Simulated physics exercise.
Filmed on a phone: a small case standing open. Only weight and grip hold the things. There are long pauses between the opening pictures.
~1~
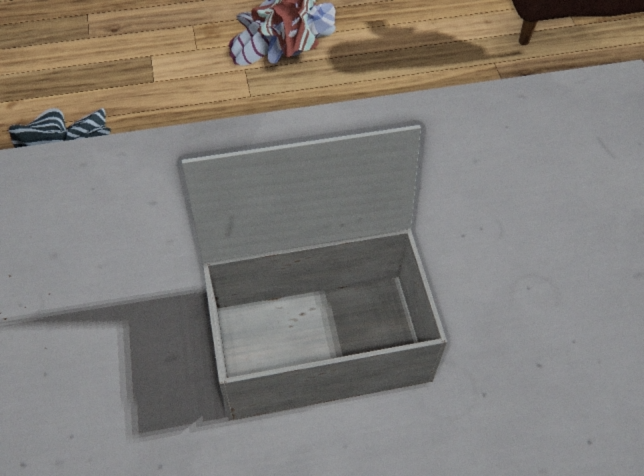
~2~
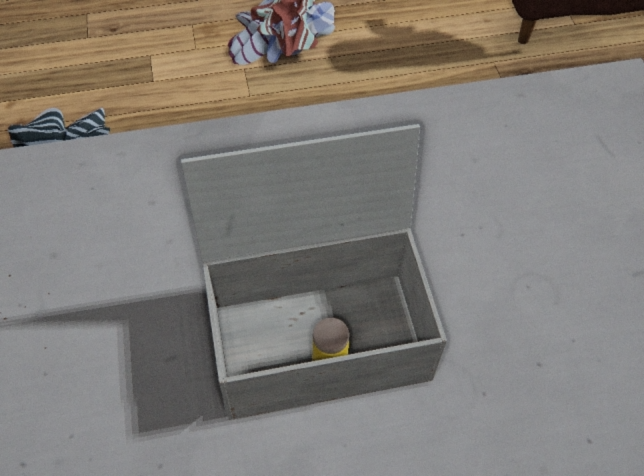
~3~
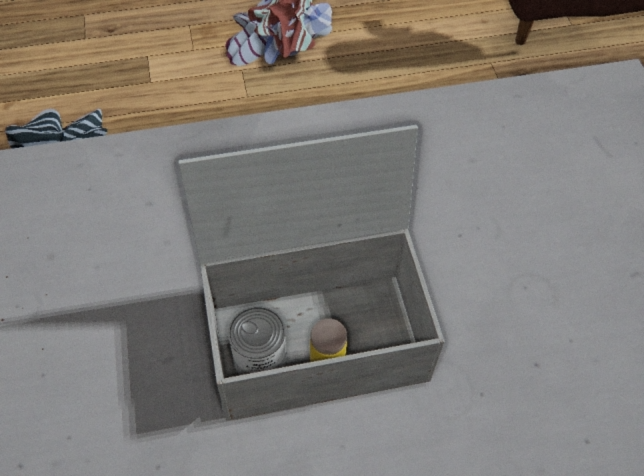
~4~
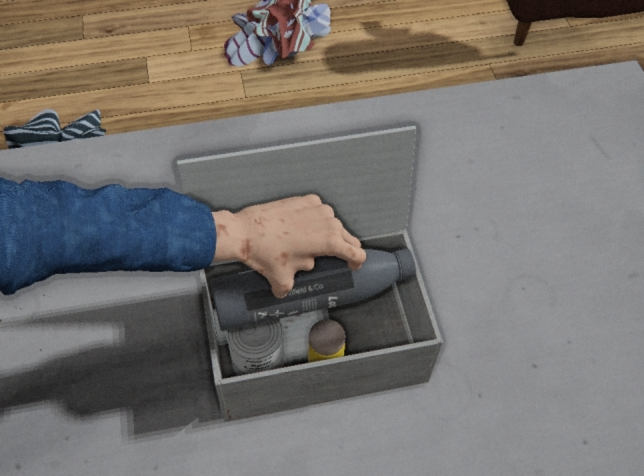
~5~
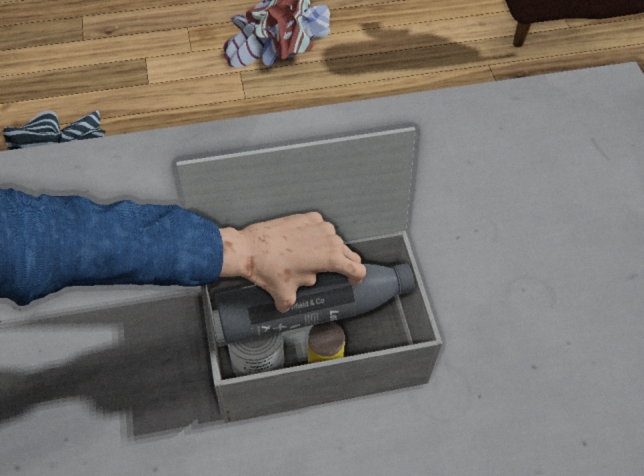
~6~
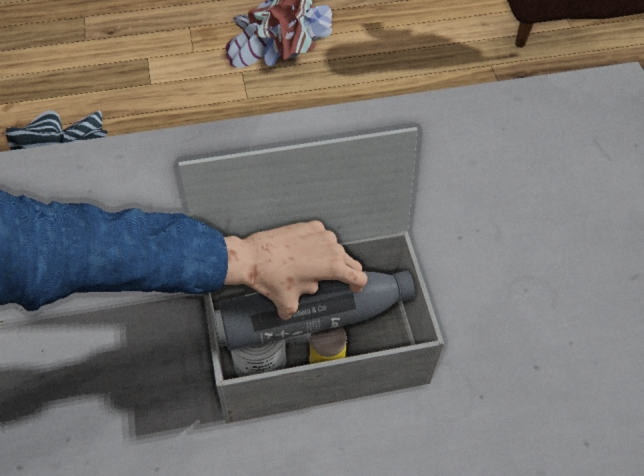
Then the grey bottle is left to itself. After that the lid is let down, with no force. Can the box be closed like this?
Here the lid shuts flat.
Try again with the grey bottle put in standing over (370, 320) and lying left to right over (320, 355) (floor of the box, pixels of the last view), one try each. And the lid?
First, it stays ajar; second, it closes.
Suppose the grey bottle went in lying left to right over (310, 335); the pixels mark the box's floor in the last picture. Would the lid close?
Then it shuts flat.
Then, 1.20 s later than the last frame, lid starting down; grey bottle moved well along near (302, 304).
Then, 1.80 s later than the last frame, lid 30° above the rim; grey bottle moved well along near (303, 304).
When it is over, lid shut; moved from the start, grey bottle; the other 2 as before. End places, in pixels of the last picture, grey bottle near (303, 304).
